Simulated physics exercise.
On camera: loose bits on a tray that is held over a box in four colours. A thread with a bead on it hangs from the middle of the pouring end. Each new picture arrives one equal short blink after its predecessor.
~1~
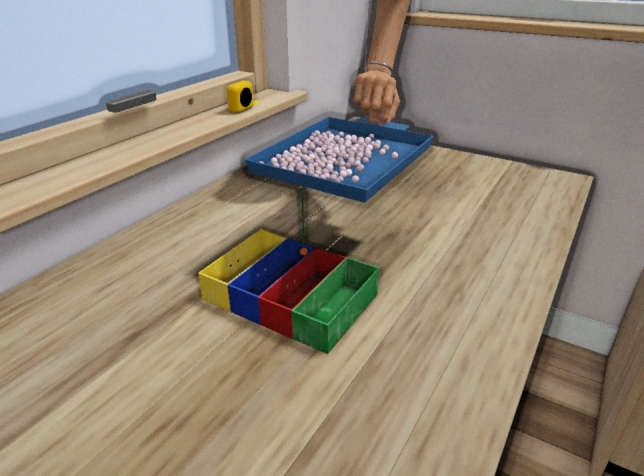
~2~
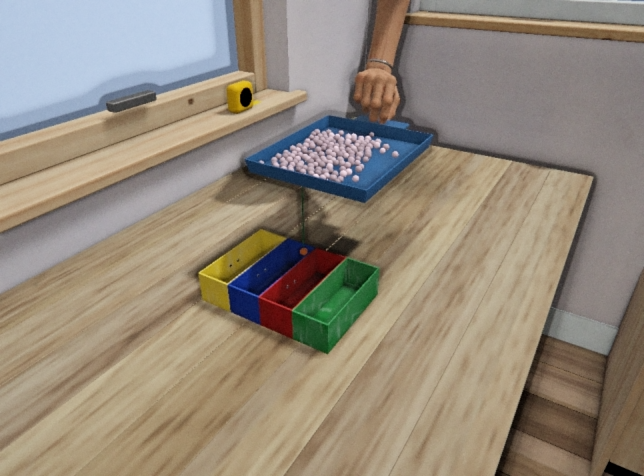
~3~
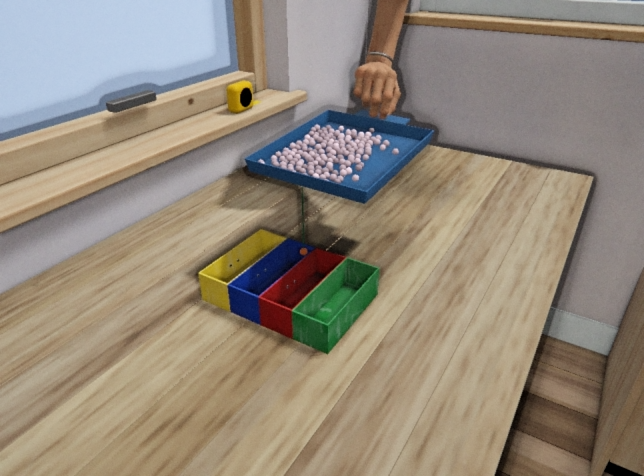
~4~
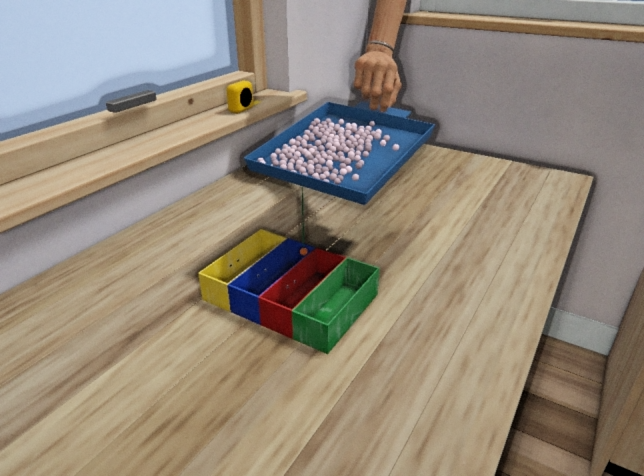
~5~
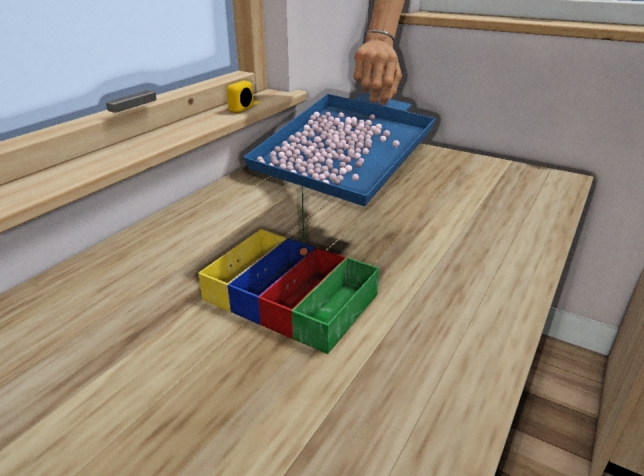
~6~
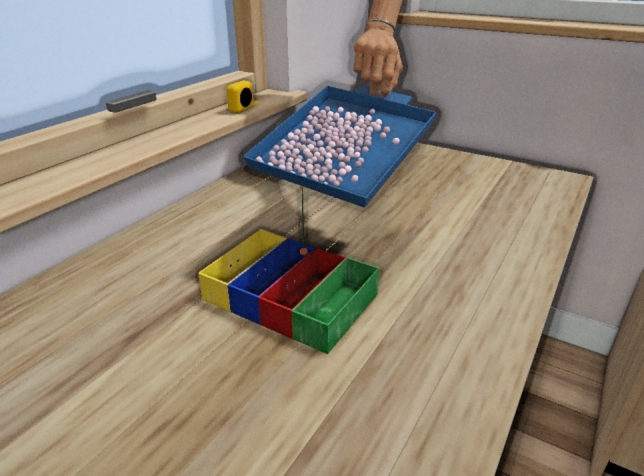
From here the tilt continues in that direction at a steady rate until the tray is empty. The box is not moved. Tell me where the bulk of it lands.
The bulk lands in the green cell.
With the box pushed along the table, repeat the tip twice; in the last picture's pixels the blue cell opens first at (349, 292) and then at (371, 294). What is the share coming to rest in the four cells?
Roughly 100% on the first try and 80% on the second.
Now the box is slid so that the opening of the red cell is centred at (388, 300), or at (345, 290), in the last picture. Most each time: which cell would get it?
Well, the first time it's the cell in blue, and the second time it's red.
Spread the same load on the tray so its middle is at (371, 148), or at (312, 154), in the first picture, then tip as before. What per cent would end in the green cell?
You'd get near 60 percent first and near 60 percent after that.
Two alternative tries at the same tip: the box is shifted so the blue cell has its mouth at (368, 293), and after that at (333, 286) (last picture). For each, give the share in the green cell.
Near 0 % and 0 %.
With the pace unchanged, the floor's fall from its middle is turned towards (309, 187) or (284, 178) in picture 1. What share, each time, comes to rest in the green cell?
In order, some 30 % and some 0 %.
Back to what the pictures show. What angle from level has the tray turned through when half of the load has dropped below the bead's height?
The tilt then is about 90°.
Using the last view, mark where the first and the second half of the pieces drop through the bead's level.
The opening half passes (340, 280), the closing half (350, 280).
Shortly afterwards, tray tipped steeply; all but a few on the tray; only a few falling or outside the box.
Next, tray tipped right over; near a quarter on the tray; near a third in the green cell; a little in the red cell; only a few in the blue cell; only a few in the yellow cell; near a quarter falling or outside the box.
Some moments later, tray tipped past a quarter turn; near two thirds in the green cell; a little in the red cell; only a few in the blue cell; only a few in the yellow cell; near a quarter falling or outside the box.
In the end, tray tipped past a quarter turn; near two thirds in the green cell; a little in the red cell; only a few in the blue cell; only a few in the yellow cell; near a quarter outside the box.
